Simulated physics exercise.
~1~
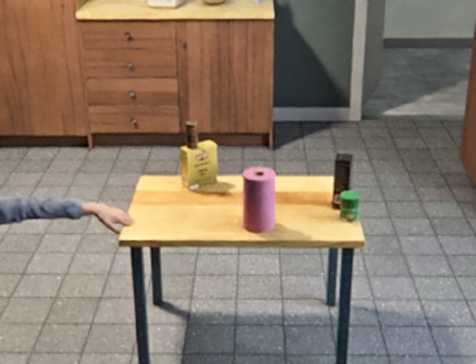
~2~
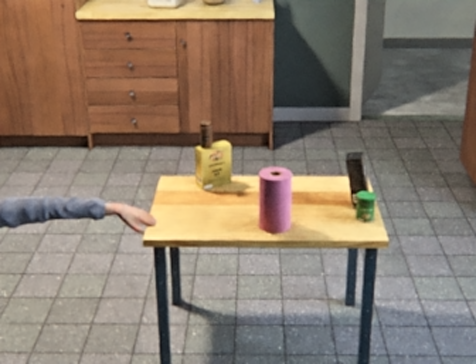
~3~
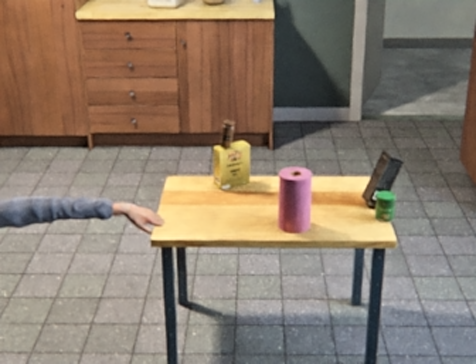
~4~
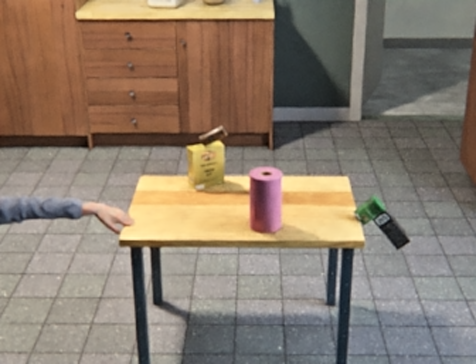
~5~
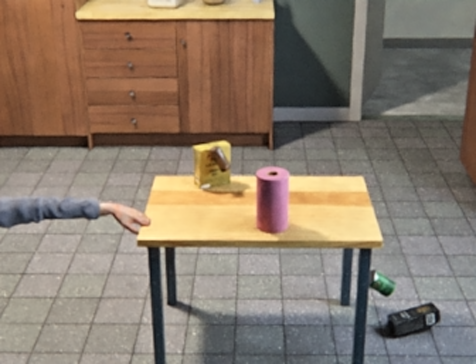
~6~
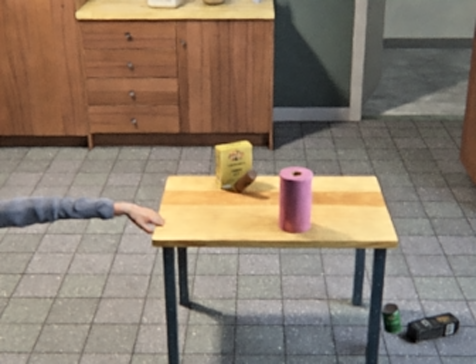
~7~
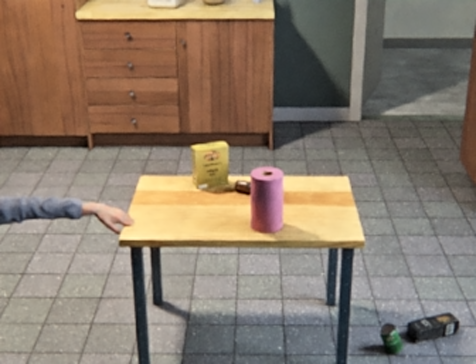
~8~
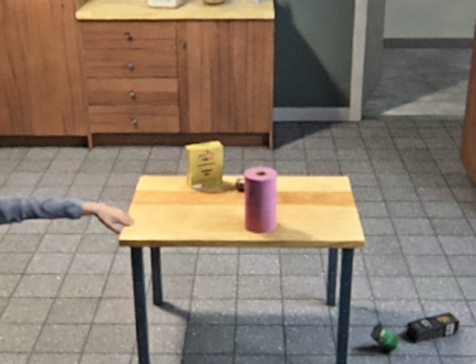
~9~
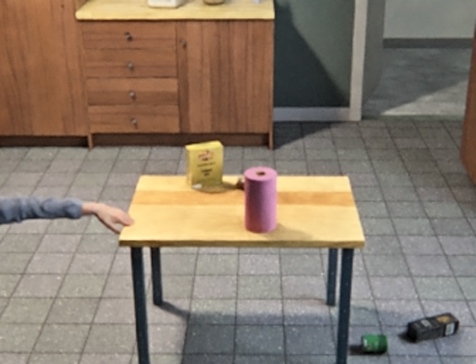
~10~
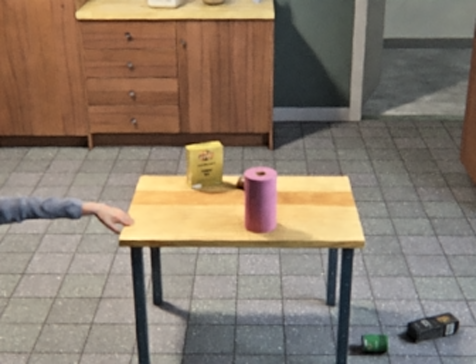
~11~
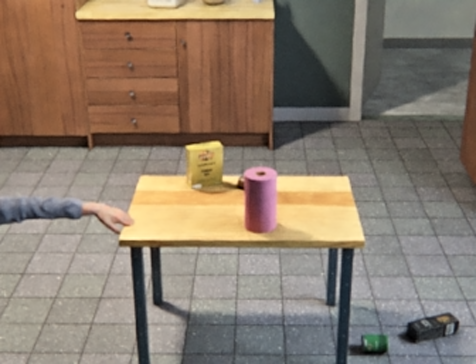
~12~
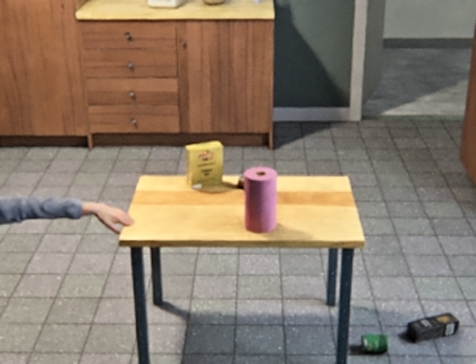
On a kitchen floor, a hand jerking a table sideways, toppling a brown shaker and sending a black carton and green tin off.
